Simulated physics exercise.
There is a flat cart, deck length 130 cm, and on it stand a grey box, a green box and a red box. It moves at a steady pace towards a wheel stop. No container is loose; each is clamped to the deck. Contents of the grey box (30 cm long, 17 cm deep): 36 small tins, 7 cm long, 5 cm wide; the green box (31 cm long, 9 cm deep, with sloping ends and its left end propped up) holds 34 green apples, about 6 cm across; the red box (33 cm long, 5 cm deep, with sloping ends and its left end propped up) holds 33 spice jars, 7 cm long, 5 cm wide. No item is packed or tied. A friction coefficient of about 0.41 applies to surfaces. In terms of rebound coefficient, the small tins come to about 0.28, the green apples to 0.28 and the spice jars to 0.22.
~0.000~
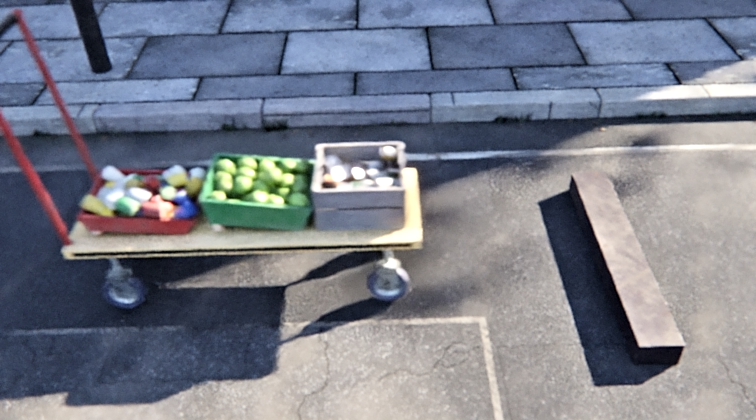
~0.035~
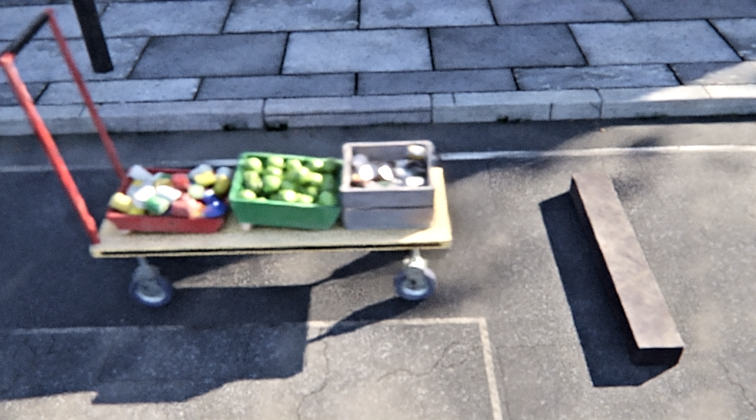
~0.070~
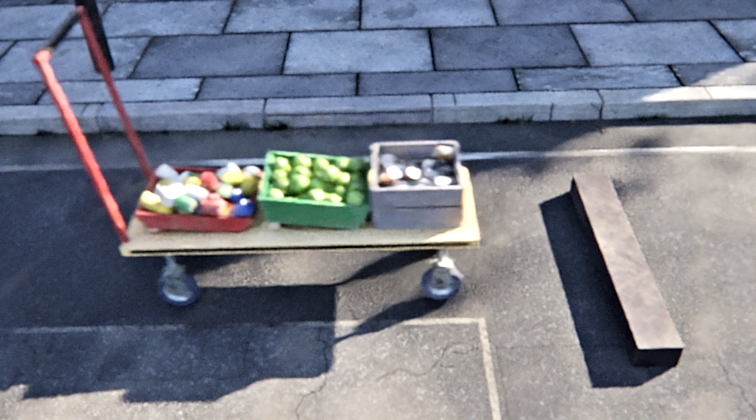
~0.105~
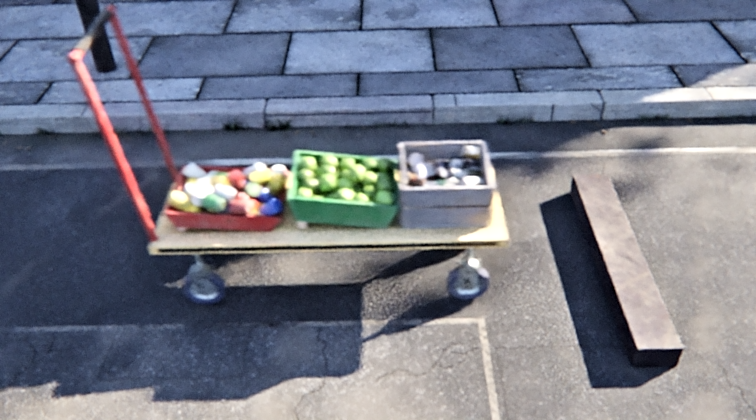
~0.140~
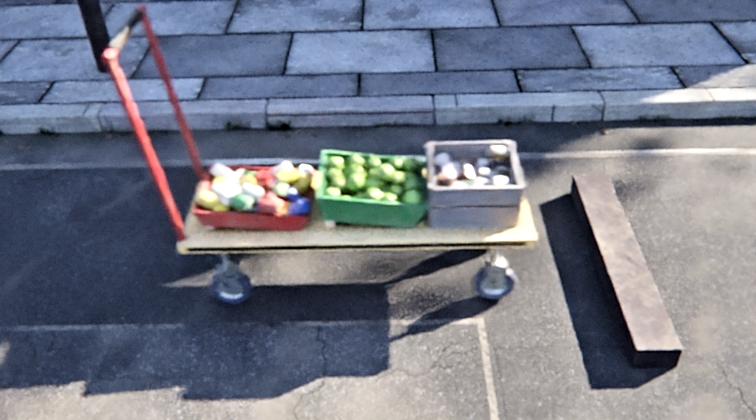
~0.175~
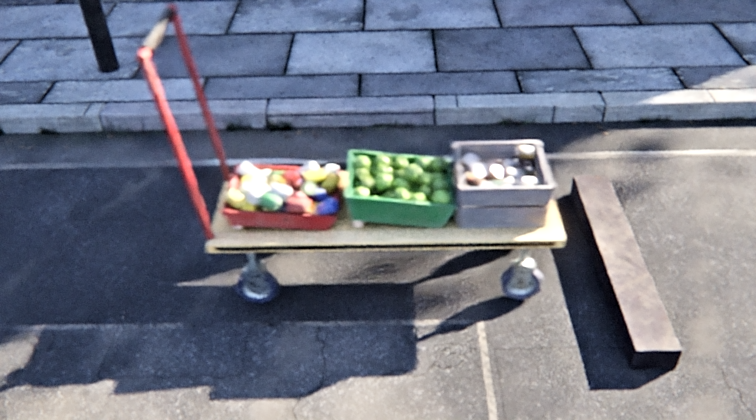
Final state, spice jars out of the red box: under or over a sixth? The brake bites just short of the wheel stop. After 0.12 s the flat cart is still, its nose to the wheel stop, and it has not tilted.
Over.
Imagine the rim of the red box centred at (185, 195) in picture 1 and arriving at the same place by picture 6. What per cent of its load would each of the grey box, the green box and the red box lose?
Result - grey box: 0 per cent; green box: 0 per cent; red box: 30 per cent.
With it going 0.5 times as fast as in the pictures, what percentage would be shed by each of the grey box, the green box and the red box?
Grey box 0, green box 0, red box 20 per cent.
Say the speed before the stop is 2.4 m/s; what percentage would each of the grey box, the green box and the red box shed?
Then the grey box sheds 0 per cent of its load, the green box 0 per cent, and the red box 30 per cent.
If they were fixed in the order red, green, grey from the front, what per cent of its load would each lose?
In that case grey box 0, green box 30, red box 60 per cent.
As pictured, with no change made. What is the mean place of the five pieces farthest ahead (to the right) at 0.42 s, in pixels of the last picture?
About (600, 186).
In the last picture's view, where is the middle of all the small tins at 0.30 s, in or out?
Near (577, 184) in pixels.
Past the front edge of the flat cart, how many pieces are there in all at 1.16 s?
Approx. 1 pieces ahead of the front edge.
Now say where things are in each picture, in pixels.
In the first picture (places track the rim corner closest to us here; the camera moves round a little), red box (79, 216); green box (203, 200); 79 cm to go; all still inside.
In the second picture, red box (109, 215); green box (233, 199); 68 cm to go.
In the third picture, red box (138, 213); green box (262, 198); 58 cm to go.
In the fourth picture, red box (167, 212); green box (291, 197); 47 cm to go.
In the fifth picture, red box (195, 211); green box (320, 196); 37 cm to go.
In the sixth picture, red box (224, 210); green box (349, 196); 26 cm to go; all still inside.
After 0.20 s, braking starts.
After 0.30 s, the grey box has all 36, the green box has all 34 and the red box is down by 3 of 33.
After 0.42 s, the grey box has all 36, the green box is down by 1 of 34 and the red box is down by 8 of 33.
After 0.65 s, the grey box has all 36, the green box is down by 1 of 34 and the red box is down by 11 of 33.
Outcome (at 1.16 s), the grey box has all 36, the green box is down by 1 of 34 and the red box is down by 12 of 33. Asked share, 12 of 33, 36 per cent.
